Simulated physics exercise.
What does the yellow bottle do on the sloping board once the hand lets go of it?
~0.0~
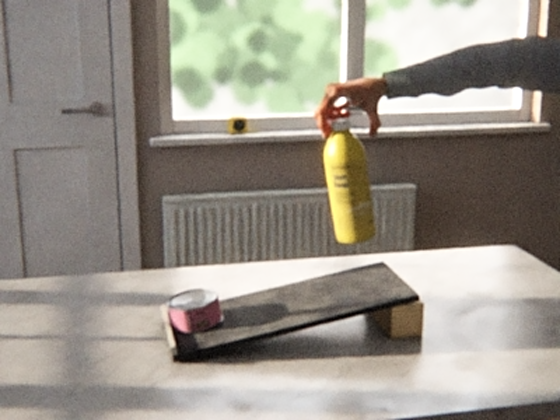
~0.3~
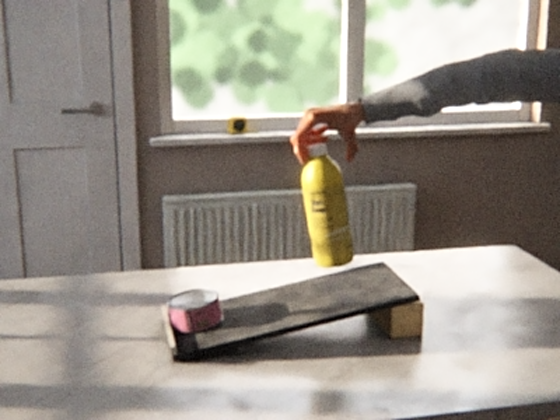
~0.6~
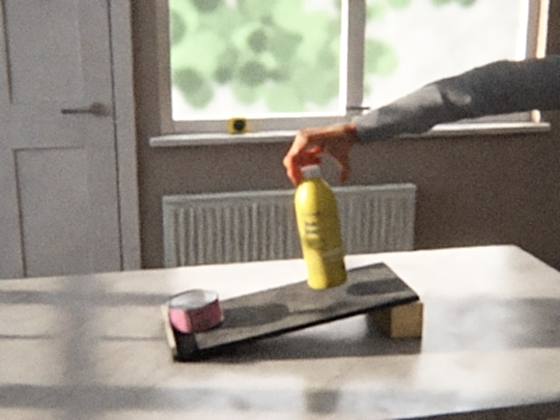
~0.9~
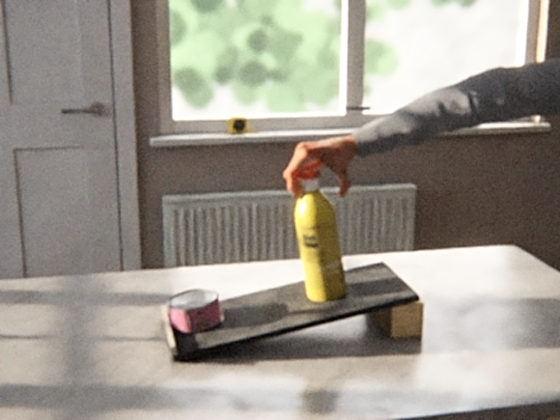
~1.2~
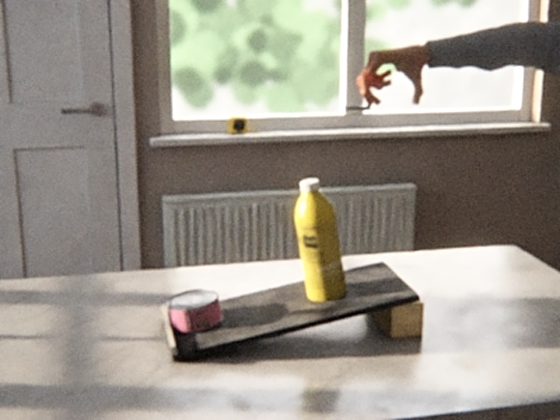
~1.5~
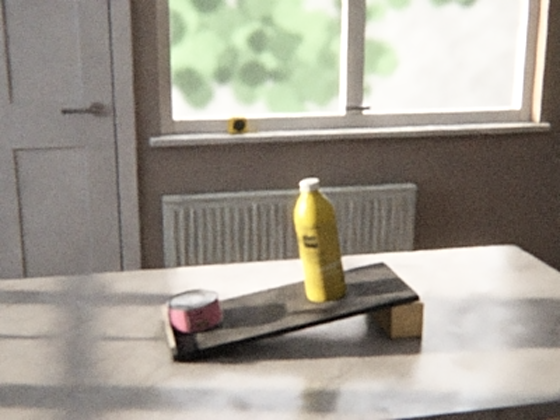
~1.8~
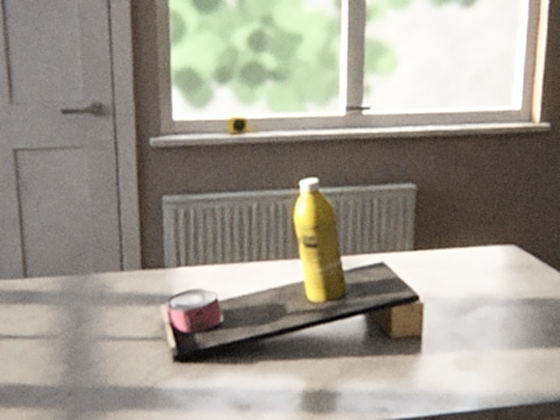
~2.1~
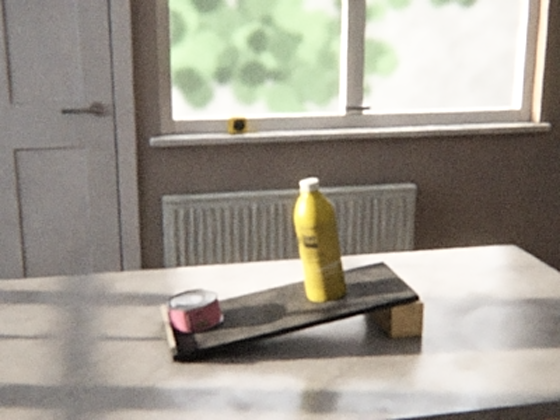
It stays where the hand set it, leaning slightly on the slope, and does not slide down towards the pink tub.
